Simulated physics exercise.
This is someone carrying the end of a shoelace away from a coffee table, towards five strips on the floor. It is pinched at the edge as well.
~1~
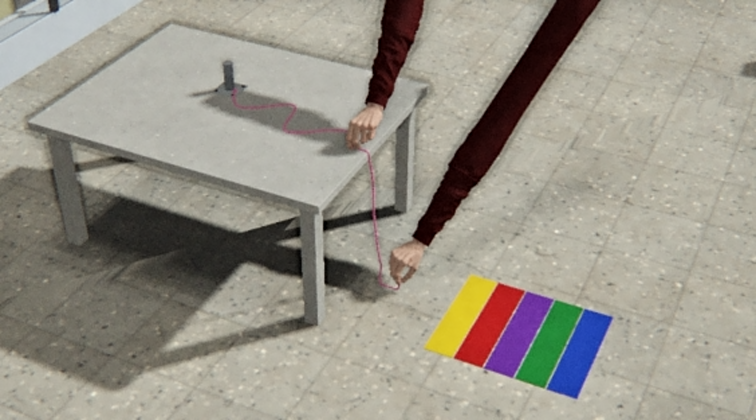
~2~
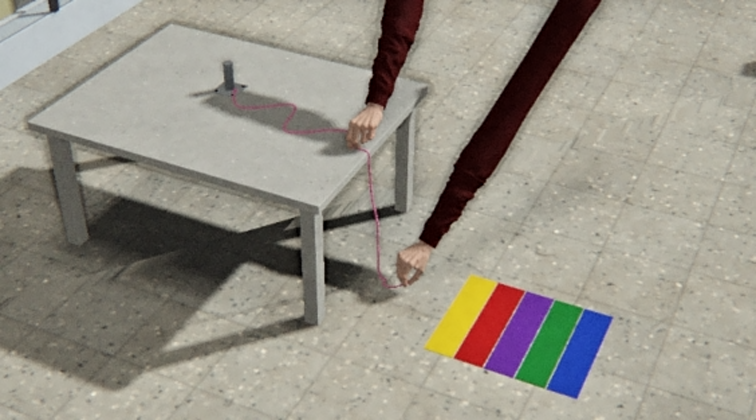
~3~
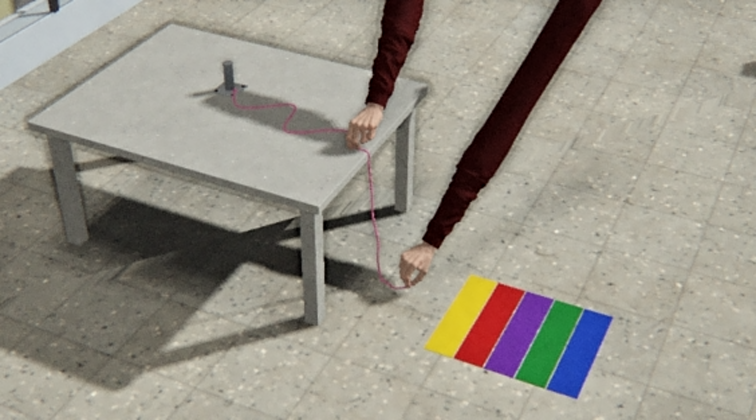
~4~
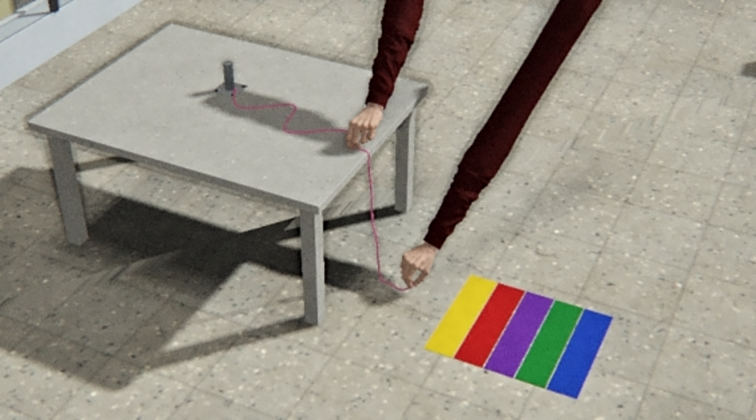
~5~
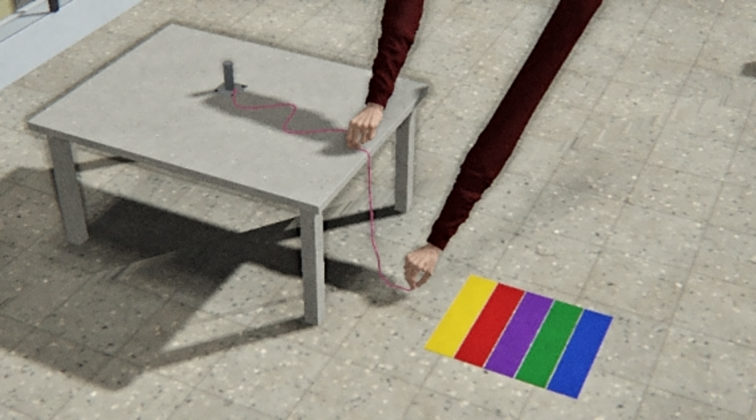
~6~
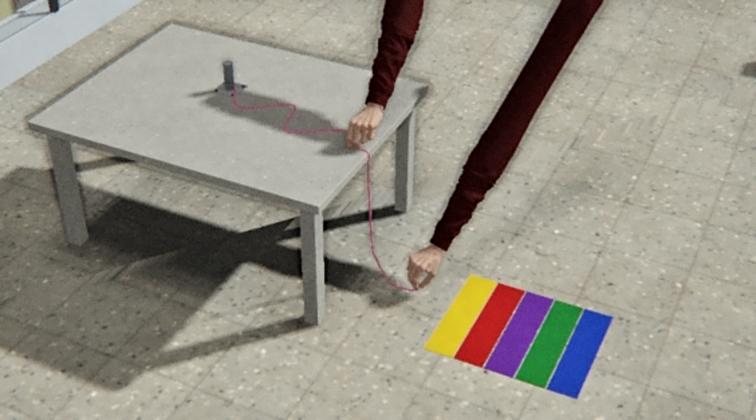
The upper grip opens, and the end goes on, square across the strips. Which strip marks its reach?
The end stops over the blue strip.
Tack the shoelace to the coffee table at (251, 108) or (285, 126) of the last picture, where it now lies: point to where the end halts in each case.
In that order: (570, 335) and (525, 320).
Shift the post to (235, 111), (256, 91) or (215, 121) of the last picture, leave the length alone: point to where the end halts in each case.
About (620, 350), (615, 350) and (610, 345).
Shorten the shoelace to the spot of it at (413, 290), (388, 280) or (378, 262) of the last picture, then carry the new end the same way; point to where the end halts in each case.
In that order: (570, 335), (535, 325) and (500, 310).
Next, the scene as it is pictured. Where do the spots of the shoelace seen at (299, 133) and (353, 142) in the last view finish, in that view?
They go to (362, 135) and to (417, 179).
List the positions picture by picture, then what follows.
End (401, 282); yellow (446, 339); red (476, 348); purple (506, 358); green (537, 368); blue (569, 378), in the first frame.
End (408, 284); shoelace through (238, 106) (295, 111) (314, 132) (359, 149) (374, 206) (378, 262), in the second frame.
End (411, 285), in the third frame.
End (412, 285); shoelace through (238, 106) (295, 111) (314, 132) (359, 149) (372, 206) (378, 263), in the fourth frame.
End (416, 286), in the fifth frame.
End (419, 287); shoelace through (238, 106) (295, 111) (314, 132) (359, 149) (370, 205) (378, 262), in the sixth frame.
Soon after, end near (534, 323); over purple.
Then, end near (566, 333); over green.
At full stretch, end near (586, 339); over blue. It gets as far as the blue strip.
